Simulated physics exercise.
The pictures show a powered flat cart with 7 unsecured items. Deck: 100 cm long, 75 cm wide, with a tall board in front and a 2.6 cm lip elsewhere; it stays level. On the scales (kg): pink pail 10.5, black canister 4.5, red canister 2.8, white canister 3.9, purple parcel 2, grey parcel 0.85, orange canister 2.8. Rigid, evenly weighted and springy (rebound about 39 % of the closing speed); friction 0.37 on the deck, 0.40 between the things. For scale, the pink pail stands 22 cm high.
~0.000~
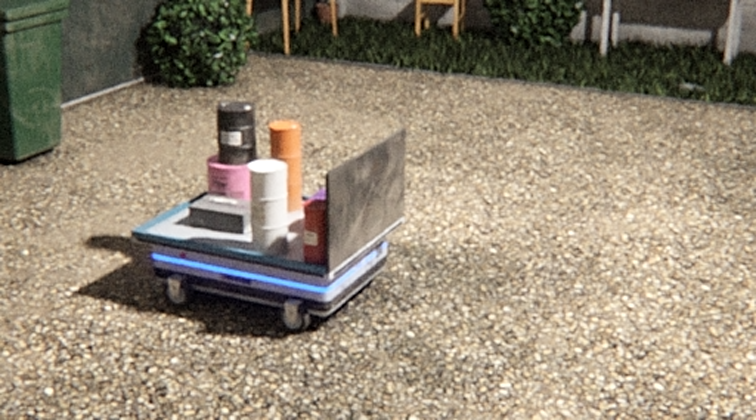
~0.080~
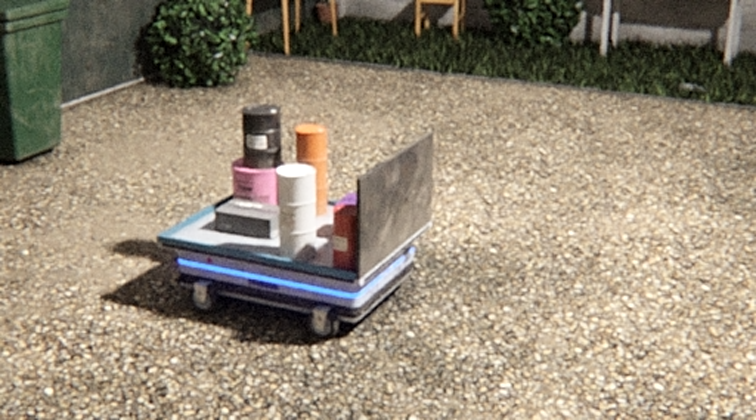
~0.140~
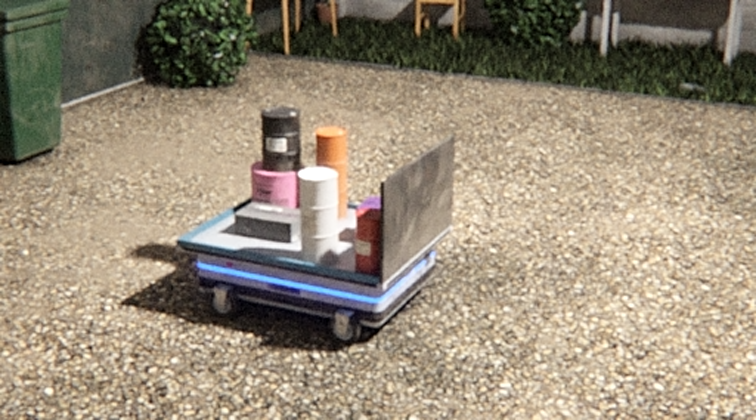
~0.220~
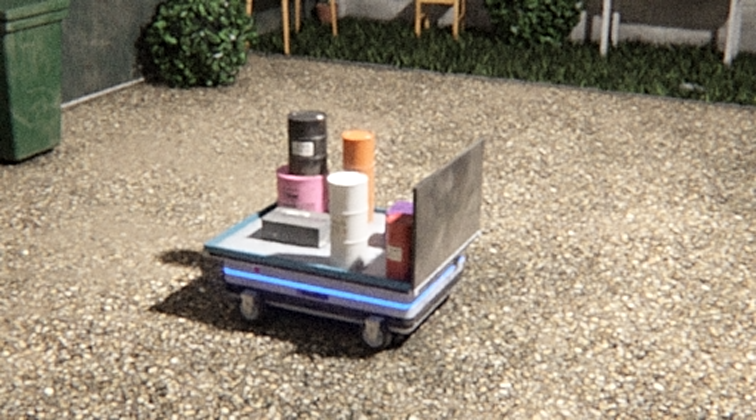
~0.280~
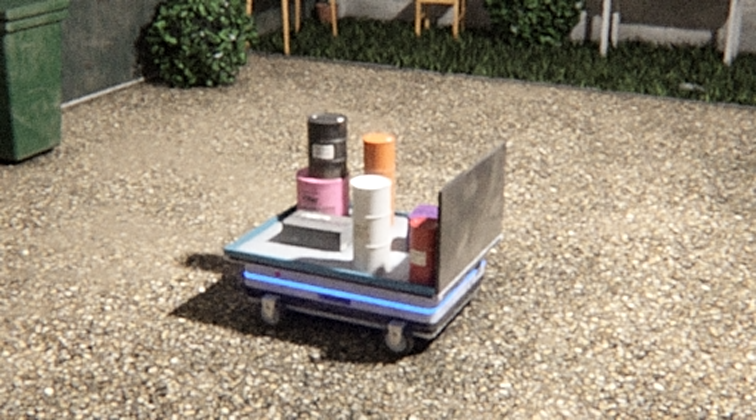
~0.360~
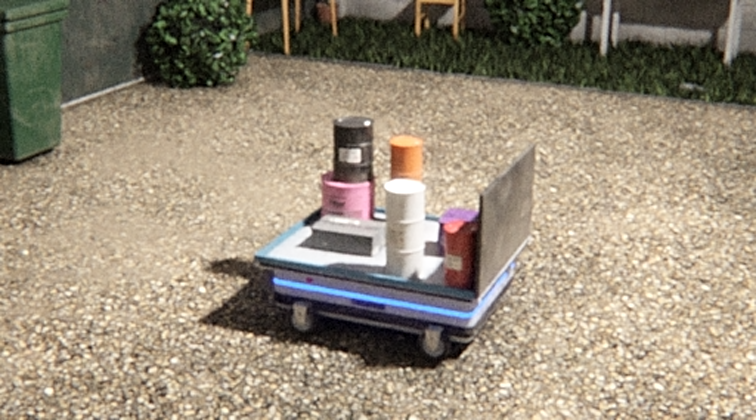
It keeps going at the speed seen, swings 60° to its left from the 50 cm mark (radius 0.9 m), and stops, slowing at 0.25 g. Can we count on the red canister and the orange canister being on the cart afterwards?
The red canister ends off the deck, the orange canister is still aboard.
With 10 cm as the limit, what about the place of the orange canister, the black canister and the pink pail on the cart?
The orange canister ends elsewhere; the black canister keeps its place; the pink pail stays put.
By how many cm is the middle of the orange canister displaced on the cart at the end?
About 42 cm.
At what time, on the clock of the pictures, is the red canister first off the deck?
At about 0.6 s.
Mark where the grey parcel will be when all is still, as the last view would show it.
At about (684, 196).
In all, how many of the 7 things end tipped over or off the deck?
3 of them.
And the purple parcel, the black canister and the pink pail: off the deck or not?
The purple parcel is still on the cart; the black canister ends on the cart; the pink pail is still on the cart.
After 0.56 s, 101 cm covered, turned 23°; red canister now off the deck; orange canister leaning 11° near (473, 184); white canister leaning 20°.
After 0.86 s, 155 cm covered, turned 56°; white canister now off the deck; orange canister leaning 65° near (565, 192); purple parcel slid 31 cm.
After 1.06 s, 190 cm covered, turned 60°; orange canister on its side near (615, 177); purple parcel slid 27 cm; grey parcel slid 7 cm.
After 1.46 s, 233 cm covered, turned 60°; orange canister on its side near (701, 175); purple parcel slid 27 cm; grey parcel slid 7 cm.
At rest (2.4 s), off the deck, red canister and white canister; tipped over on the cart, orange canister; not toppled but over 10 cm from the start, purple parcel; the other 3 in place, give or take 10 cm. In the last view, orange canister near (718, 172).
